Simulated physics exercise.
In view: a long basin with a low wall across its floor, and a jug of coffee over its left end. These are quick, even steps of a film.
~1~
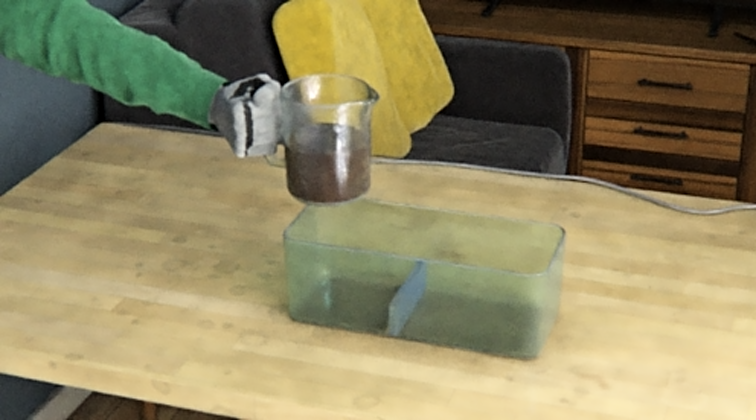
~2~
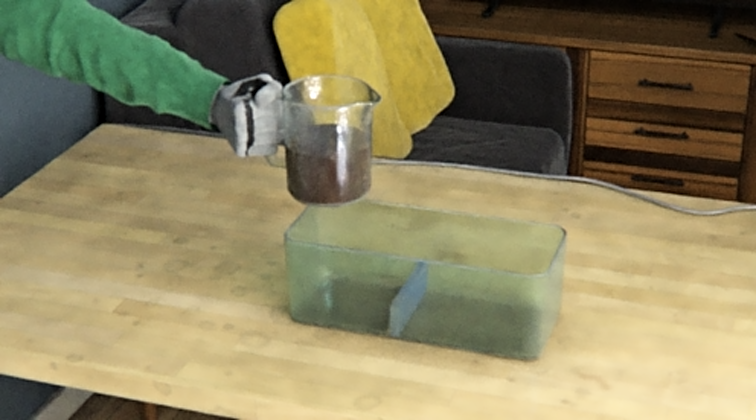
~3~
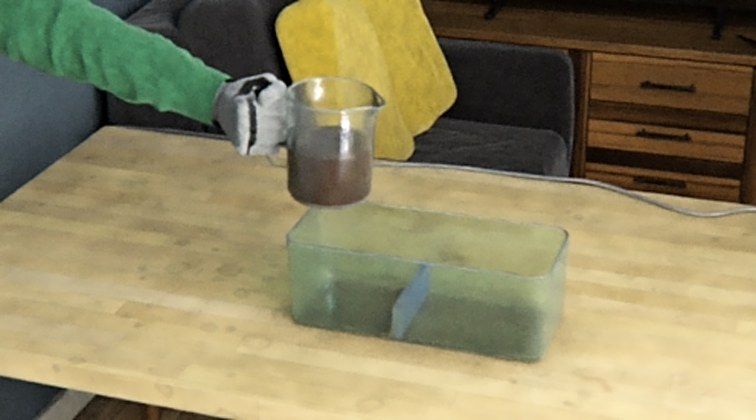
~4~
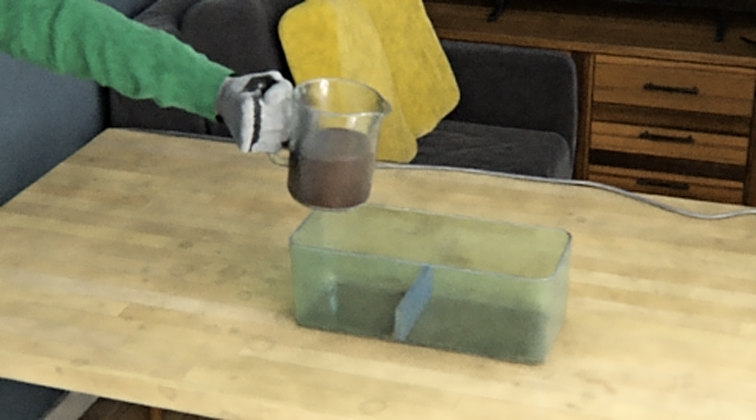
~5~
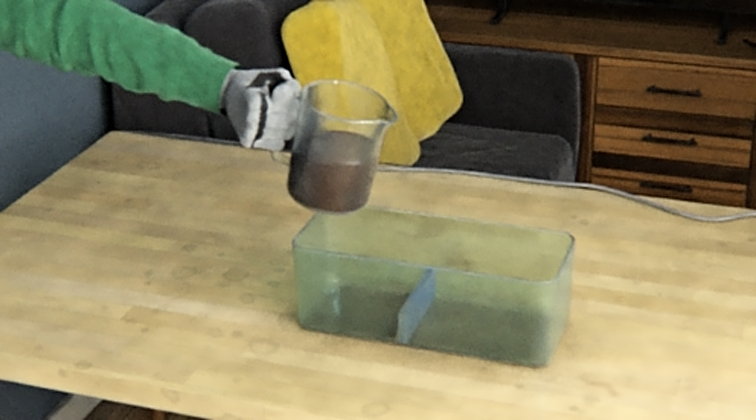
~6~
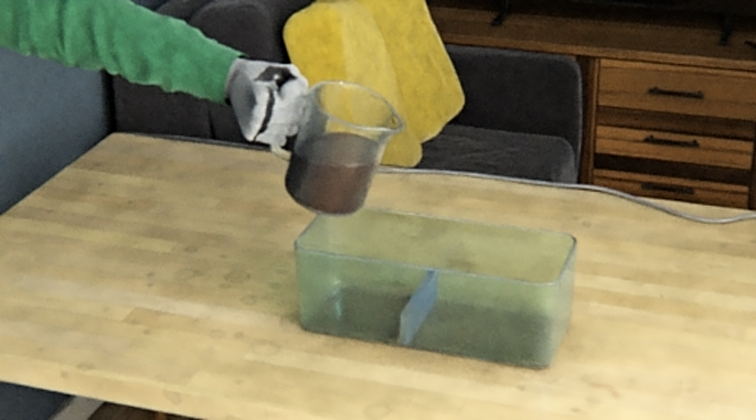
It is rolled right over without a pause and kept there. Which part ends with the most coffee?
Most lies in the right-hand part.
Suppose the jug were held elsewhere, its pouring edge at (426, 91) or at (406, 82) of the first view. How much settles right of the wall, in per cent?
About 95 and 95 per cent.
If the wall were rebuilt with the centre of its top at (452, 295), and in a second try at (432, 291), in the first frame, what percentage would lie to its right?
The first gives 5 %, the second 45 %.
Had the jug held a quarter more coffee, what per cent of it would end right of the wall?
It comes to 90 per cent or so.
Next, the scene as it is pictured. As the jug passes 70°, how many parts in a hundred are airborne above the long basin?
About 5 per cent.
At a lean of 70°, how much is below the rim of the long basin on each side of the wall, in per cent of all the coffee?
Left about 0, right about 0.
A moment on, the tilt is 70° and 95 per cent is still to pour, 0 is left of the wall and 0 right of it.
Next, the tilt is 100° and 36 per cent is still to pour, 2 is left of the wall and 48 right of it.
Then the tilt is 107° and 2 per cent is still to pour, 11 is left of the wall and 84 right of it.
Later the tilt is 107° and 0 per cent is still to pour, 14 is left of the wall and 86 right of it.
In the end 14 per cent lies left of the wall, 86 right of it and 0 outside.
